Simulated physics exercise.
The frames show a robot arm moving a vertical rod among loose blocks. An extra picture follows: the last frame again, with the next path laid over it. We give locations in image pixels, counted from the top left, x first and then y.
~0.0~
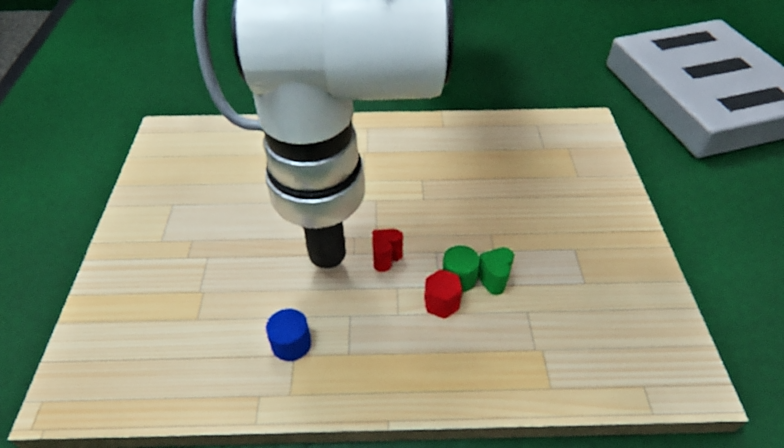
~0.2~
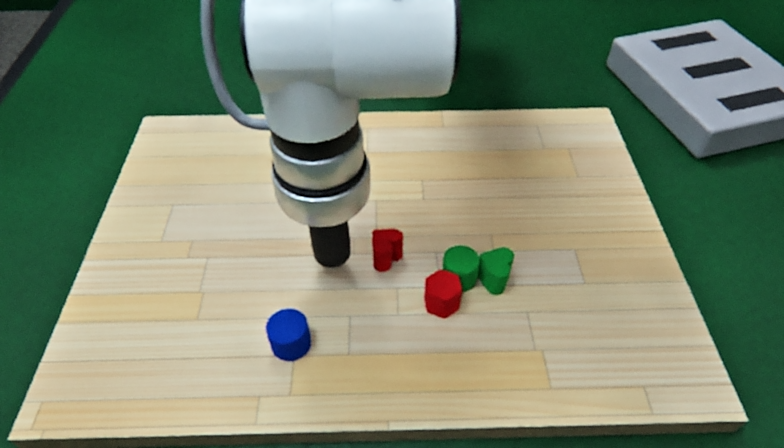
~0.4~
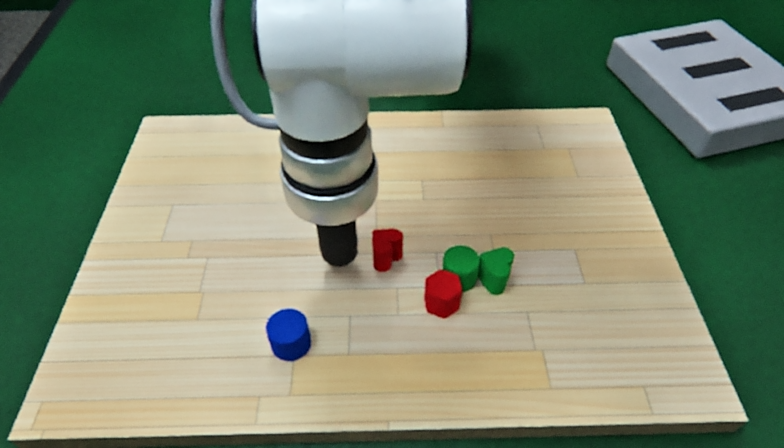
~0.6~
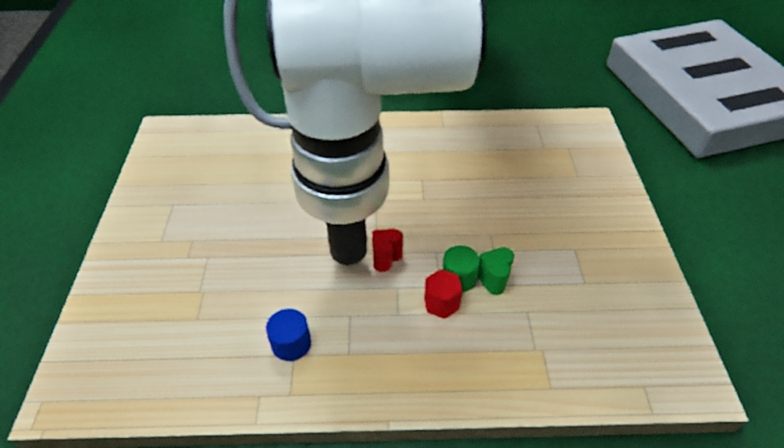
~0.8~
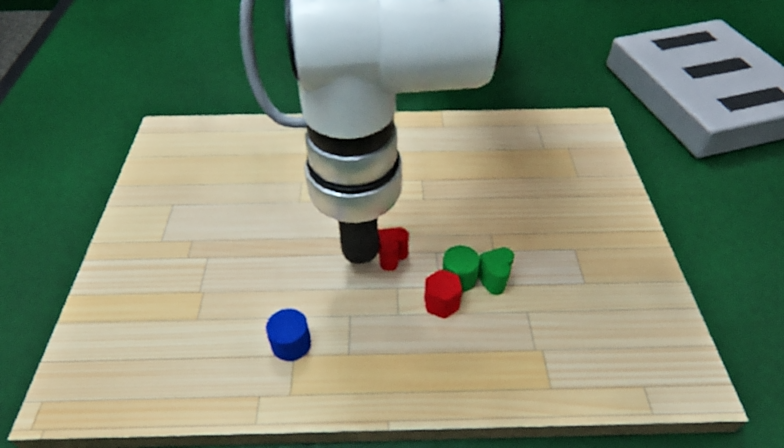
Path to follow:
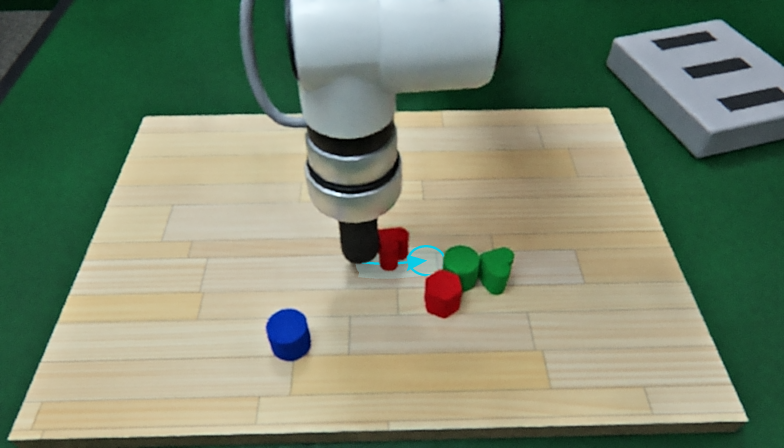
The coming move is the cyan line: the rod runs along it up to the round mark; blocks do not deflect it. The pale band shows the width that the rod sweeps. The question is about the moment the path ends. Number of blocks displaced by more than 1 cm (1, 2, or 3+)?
Count: One.
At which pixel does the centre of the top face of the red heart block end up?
It comes to (456, 229).
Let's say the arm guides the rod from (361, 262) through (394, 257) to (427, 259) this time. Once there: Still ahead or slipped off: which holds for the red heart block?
Kept ahead.
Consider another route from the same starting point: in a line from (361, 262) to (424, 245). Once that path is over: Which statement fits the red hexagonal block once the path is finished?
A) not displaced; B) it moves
The answer is A.
Drawn move, from (361, 262) through (394, 263) to (427, 260).
The first path, step by step. Halfway along, rod at (394, 251); red heart block at (424, 234), turned 25° anticlockwise.
At the end, rod at (428, 248); red heart block at (456, 229), turned 30° anticlockwise; green circular block still.
